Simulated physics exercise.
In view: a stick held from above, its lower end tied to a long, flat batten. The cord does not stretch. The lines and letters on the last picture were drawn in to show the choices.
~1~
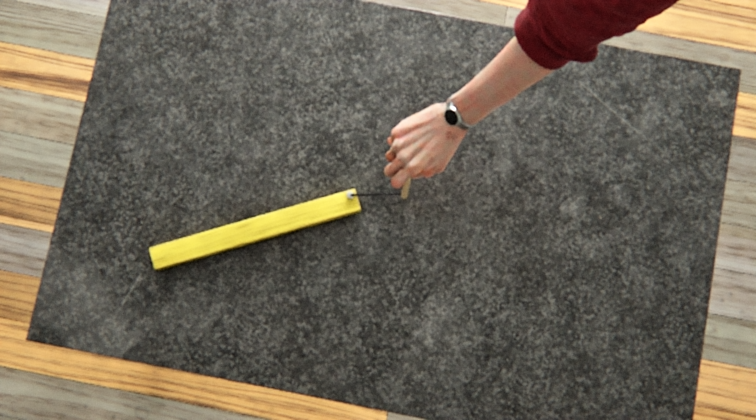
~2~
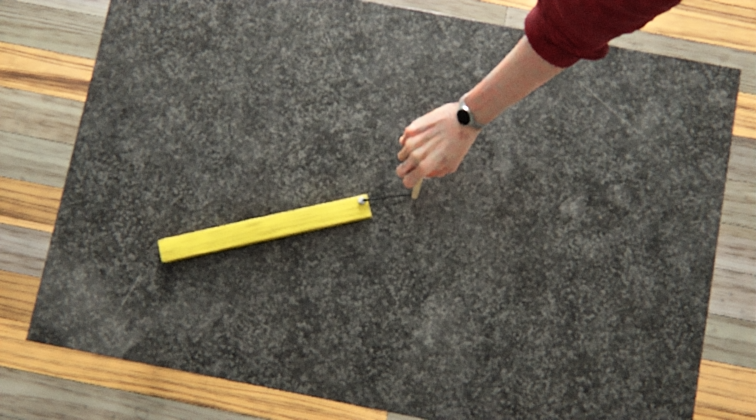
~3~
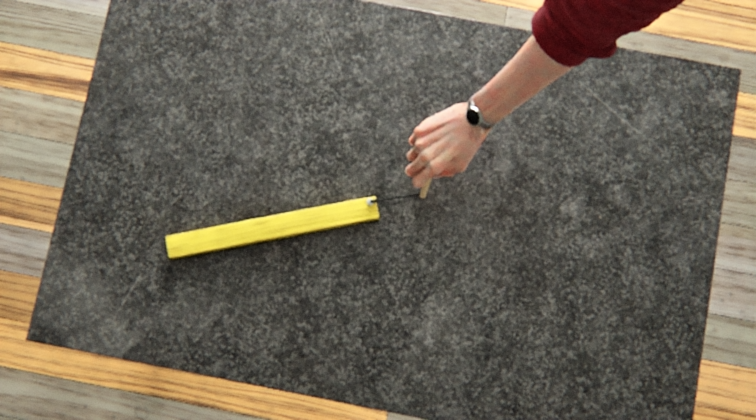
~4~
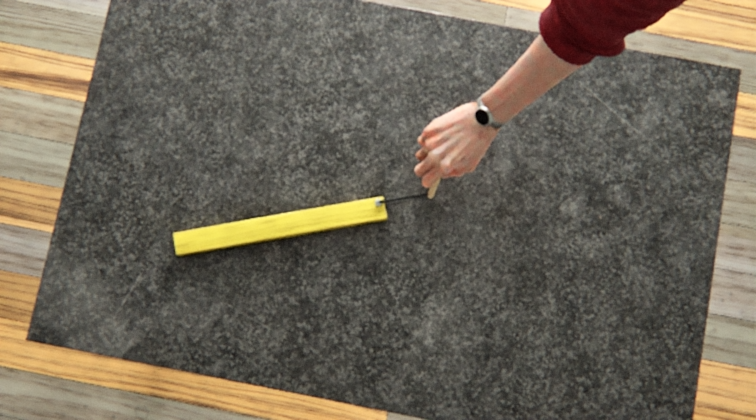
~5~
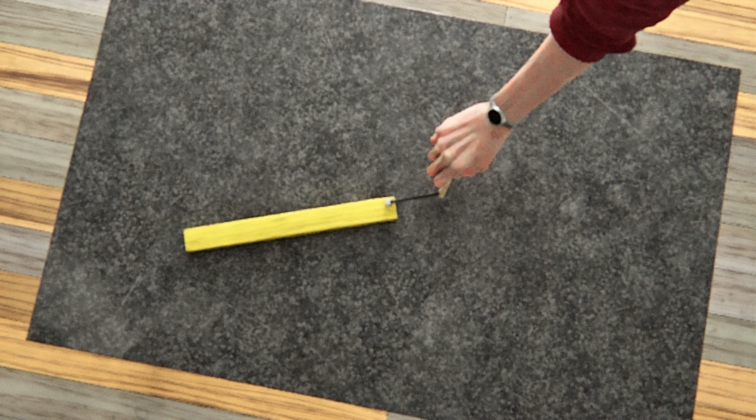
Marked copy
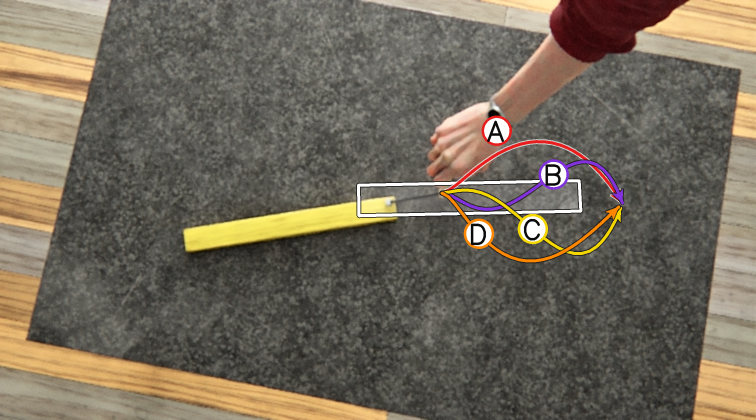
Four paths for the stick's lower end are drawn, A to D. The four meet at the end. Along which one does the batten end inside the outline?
Choose path B.
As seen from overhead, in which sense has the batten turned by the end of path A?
Clockwise.
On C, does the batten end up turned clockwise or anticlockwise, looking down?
Clockwise.
On the copy, A from (442, 193) via (536, 142) to (623, 203); B from (442, 193) via (541, 184) to (623, 203); C from (442, 193) via (539, 234) to (621, 208); D from (442, 193) via (527, 261) to (619, 207); the outline at (469, 198).
On B. First, foot of the stick (513, 202), middle of the batten (360, 219).
Then, foot of the stick (579, 163), middle of the batten (431, 201).
Finally, foot of the stick (622, 204), middle of the batten (470, 199); it lies in the outline.
By contrast, A leaves its middle at (469, 187); C leaves its middle at (471, 225); D leaves its middle at (471, 231).
